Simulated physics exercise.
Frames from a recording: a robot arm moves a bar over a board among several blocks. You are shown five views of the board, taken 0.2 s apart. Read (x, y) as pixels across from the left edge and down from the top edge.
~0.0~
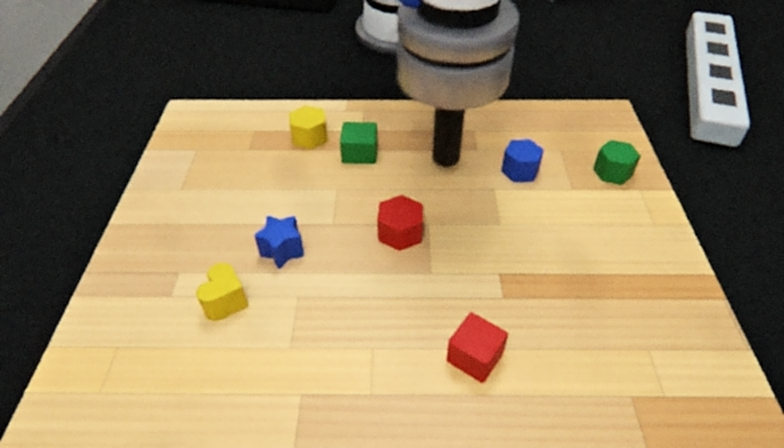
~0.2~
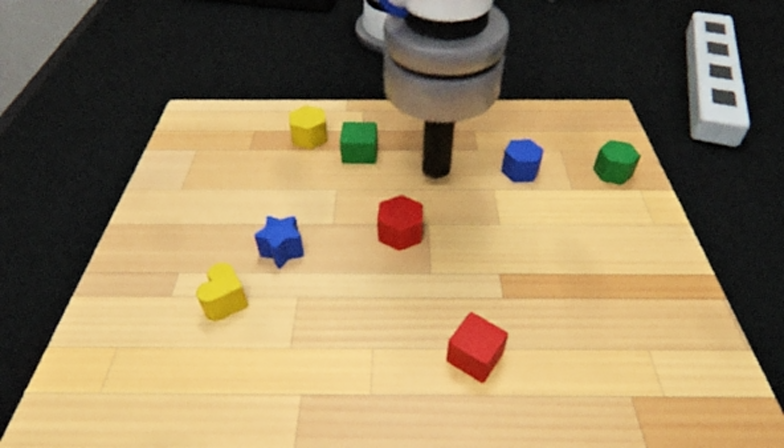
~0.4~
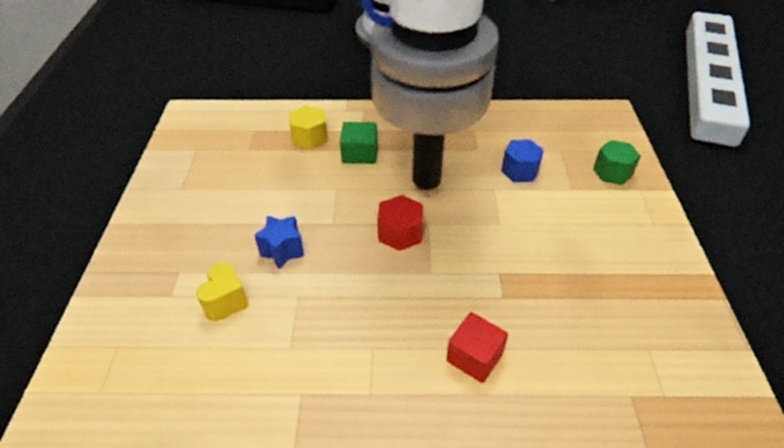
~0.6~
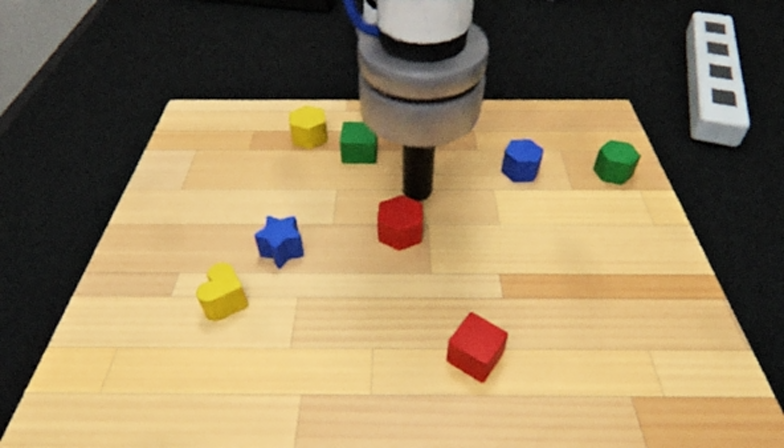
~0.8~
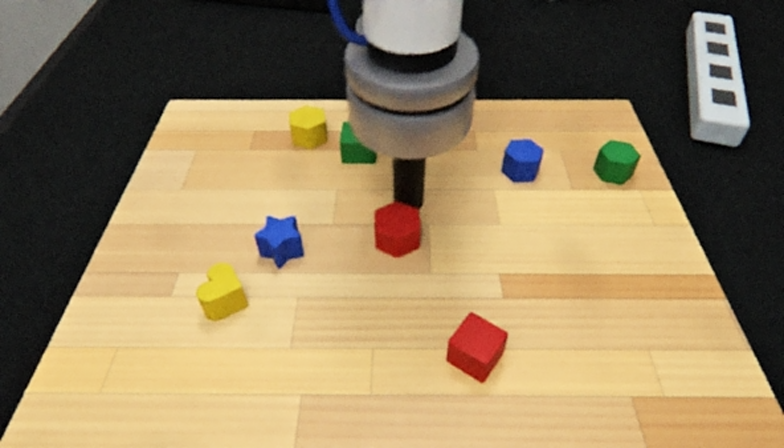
Robot arm moving a black bar down and slightly left across a wooden board, then nudging a red hexagon slightly downward.
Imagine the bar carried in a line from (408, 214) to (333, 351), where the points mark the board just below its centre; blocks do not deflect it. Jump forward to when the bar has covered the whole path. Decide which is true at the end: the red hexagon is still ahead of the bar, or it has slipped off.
When the path is over, you would find the red hexagon off to the side or behind the bar.
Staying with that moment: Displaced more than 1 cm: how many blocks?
One block moves more than 1 cm.
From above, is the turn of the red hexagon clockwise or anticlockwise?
Anticlockwise.
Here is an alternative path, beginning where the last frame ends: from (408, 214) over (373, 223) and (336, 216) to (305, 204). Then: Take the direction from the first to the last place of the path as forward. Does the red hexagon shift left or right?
Slides left.
What follows on the original path. One third of the way, bar (386, 242); red hexagon (382, 264), turned 20° anticlockwise.
Two thirds of the way, bar (360, 289); red hexagon (370, 316), turned 60° anticlockwise.
At the end, bar (331, 340); blue star not moved; red hexagon (368, 358), turned 115° anticlockwise.
